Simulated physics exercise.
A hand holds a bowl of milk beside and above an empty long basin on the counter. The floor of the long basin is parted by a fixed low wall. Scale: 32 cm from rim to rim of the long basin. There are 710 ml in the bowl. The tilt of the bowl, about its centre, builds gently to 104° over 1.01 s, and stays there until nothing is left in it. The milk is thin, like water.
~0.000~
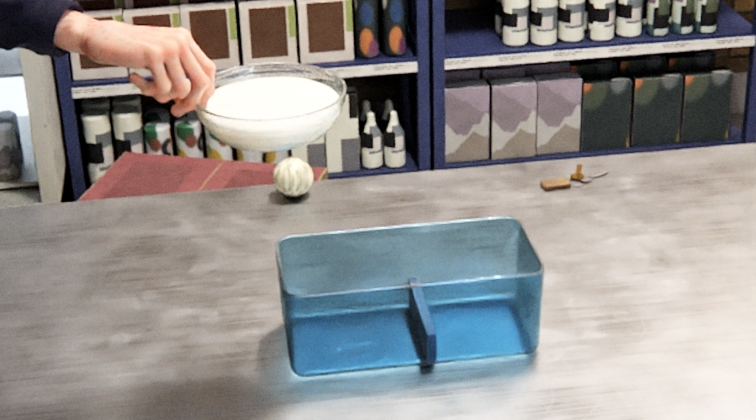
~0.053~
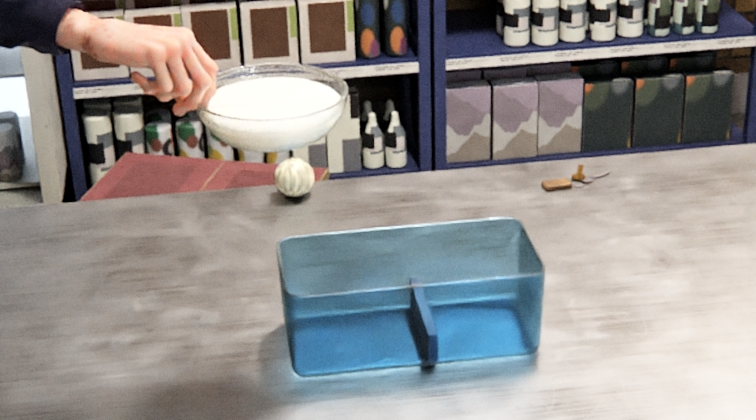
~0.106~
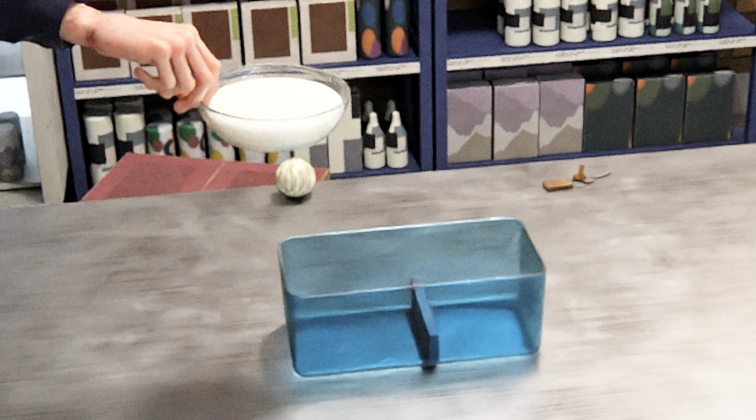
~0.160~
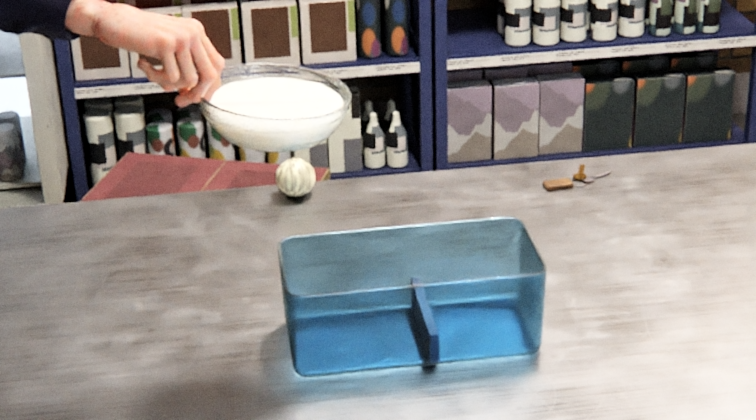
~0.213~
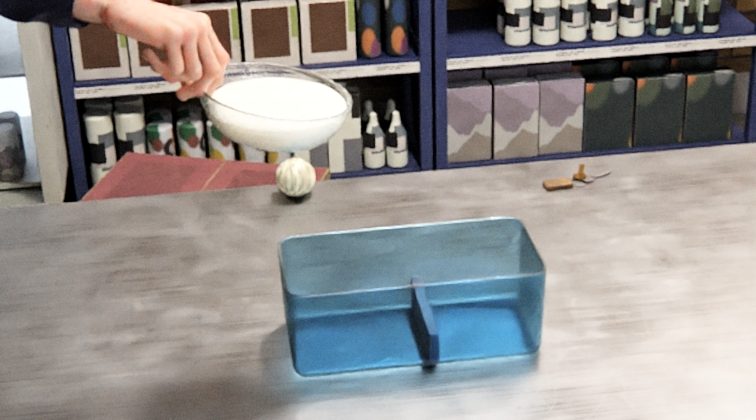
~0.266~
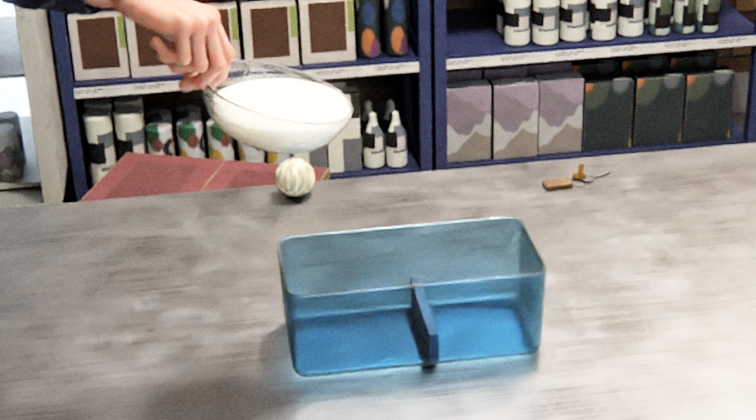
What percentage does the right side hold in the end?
The far part has some 36 per cent.
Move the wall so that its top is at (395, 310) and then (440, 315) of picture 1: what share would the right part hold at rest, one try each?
In turn about 65 and 20 per cent.
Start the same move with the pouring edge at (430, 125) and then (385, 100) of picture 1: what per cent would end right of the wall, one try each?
In turn about 85 and 70 per cent.
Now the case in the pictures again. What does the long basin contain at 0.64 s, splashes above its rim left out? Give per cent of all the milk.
Near 28 in a hundred.
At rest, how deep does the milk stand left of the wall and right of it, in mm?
Left about 18 mm, right about 14 mm.
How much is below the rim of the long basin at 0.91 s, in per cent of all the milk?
About 94 per cent.
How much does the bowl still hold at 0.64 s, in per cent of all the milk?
About 18 per cent.
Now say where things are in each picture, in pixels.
Tilt 0°; pouring edge (345, 86); surface from (198, 105) to (340, 94); the long basin's rim runs from (280, 268) to (532, 245); the wall's top is at (422, 306), in the first picture.
Tilt 1°; pouring edge (346, 87); surface from (200, 106) to (341, 95), in the second picture.
Tilt 3°; pouring edge (348, 90); surface from (202, 105) to (343, 97), in the third picture.
Tilt 6°; pouring edge (349, 94); surface from (203, 103) to (344, 98), in the fourth picture.
Tilt 11°; pouring edge (350, 100); surface from (205, 102) to (346, 99), in the fifth picture.
Tilt 17°; pouring edge (351, 107); surface from (209, 103) to (349, 99), in the sixth picture.
Then, 0.64 s in, the tilt is 73° and 18 per cent is still to pour, 14 is left of the wall and 15 right of it.
Then, 0.91 s in, the tilt is 102° and 0 per cent is still to pour, 60 is left of the wall and 35 right of it.
Then, 1.20 s in, the tilt is 104° and 0 per cent is still to pour, 62 is left of the wall and 36 right of it.
Then, 1.51 s in, the tilt is 104° and 0 per cent is still to pour, 62 is left of the wall and 36 right of it.
Finally, 62 per cent lies left of the wall, 36 right of it and 2 outside.
